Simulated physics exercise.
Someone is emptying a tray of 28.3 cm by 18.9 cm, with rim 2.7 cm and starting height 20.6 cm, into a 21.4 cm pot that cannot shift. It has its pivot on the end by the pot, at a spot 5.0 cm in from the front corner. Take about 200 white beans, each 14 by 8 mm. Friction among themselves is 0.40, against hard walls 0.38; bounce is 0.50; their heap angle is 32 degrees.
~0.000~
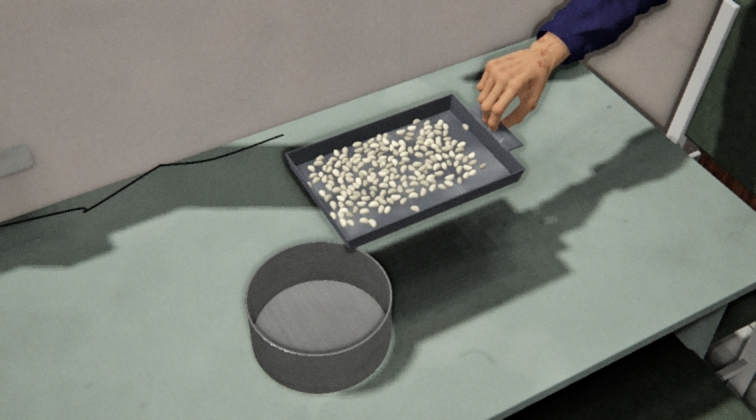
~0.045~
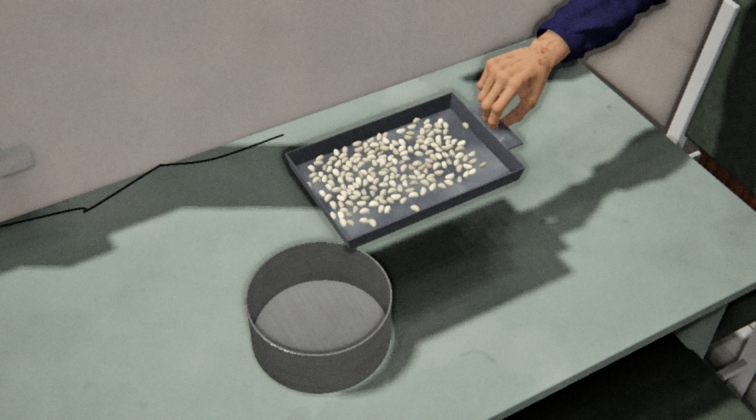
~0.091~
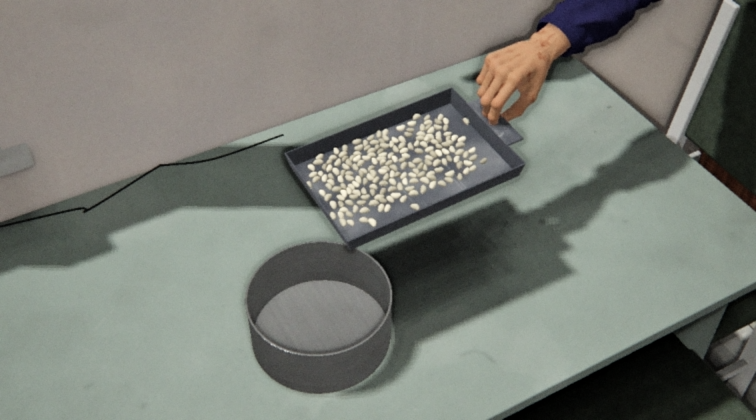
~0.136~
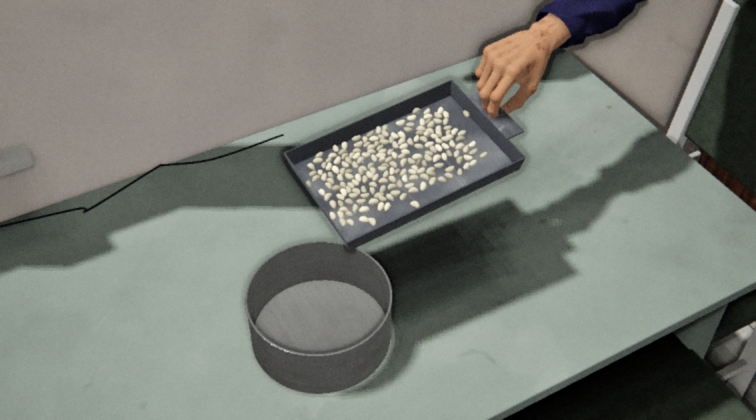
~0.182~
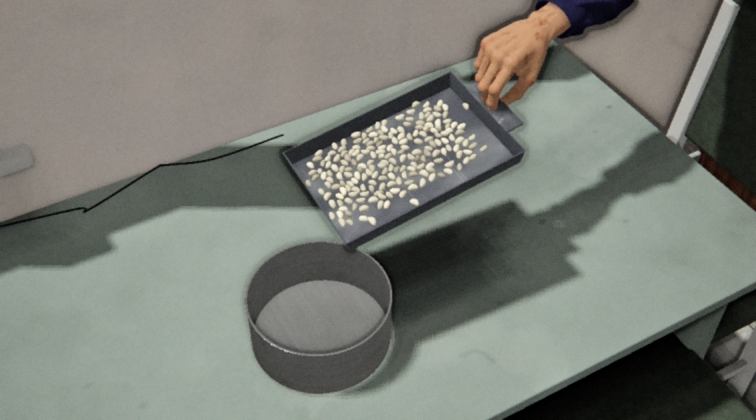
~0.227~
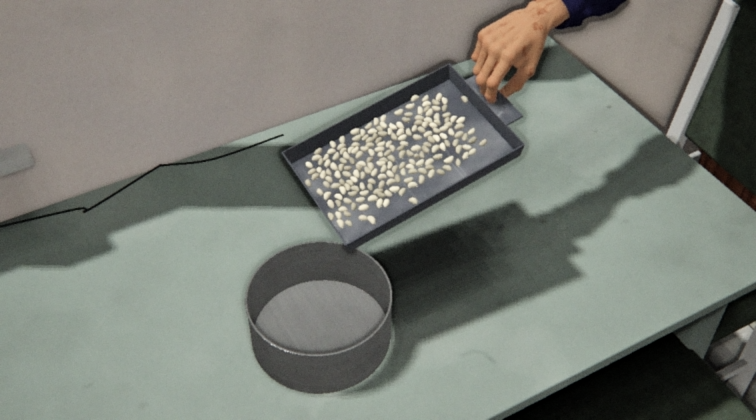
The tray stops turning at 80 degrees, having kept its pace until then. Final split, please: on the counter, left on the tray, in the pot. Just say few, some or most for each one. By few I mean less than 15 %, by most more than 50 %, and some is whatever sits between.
I would say counter few, left on the tray some, pot most.
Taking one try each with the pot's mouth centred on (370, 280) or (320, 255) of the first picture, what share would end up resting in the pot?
Near 40 and 40 percent, one try each.
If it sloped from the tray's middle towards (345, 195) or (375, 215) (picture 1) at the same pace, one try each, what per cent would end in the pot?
Approximately 25 percent, then 85 percent.
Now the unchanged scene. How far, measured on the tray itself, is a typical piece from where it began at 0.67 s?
By then it sits near 8 cm from where it began.
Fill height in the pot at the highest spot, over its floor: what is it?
About 1.5 centimetres.
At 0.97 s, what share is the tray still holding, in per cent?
About 95% of the load.
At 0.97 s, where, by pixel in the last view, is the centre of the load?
Approx. (327, 209).
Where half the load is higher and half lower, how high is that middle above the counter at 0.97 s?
The halfway line is at about 24 cm.
After 0.67 s, tilt 45 degrees; the tray holds 100 %, the pot 0 %.
Then, at 0.97 s, tilt 66 degrees; the tray holds 95 %, the pot 0 %.
Then, at 1.37 s, tilt 80 degrees; the tray holds 60 %, the pot 25 %.
At rest (2.8 s), counter 0 %, tray 35 %, pot 65 %.
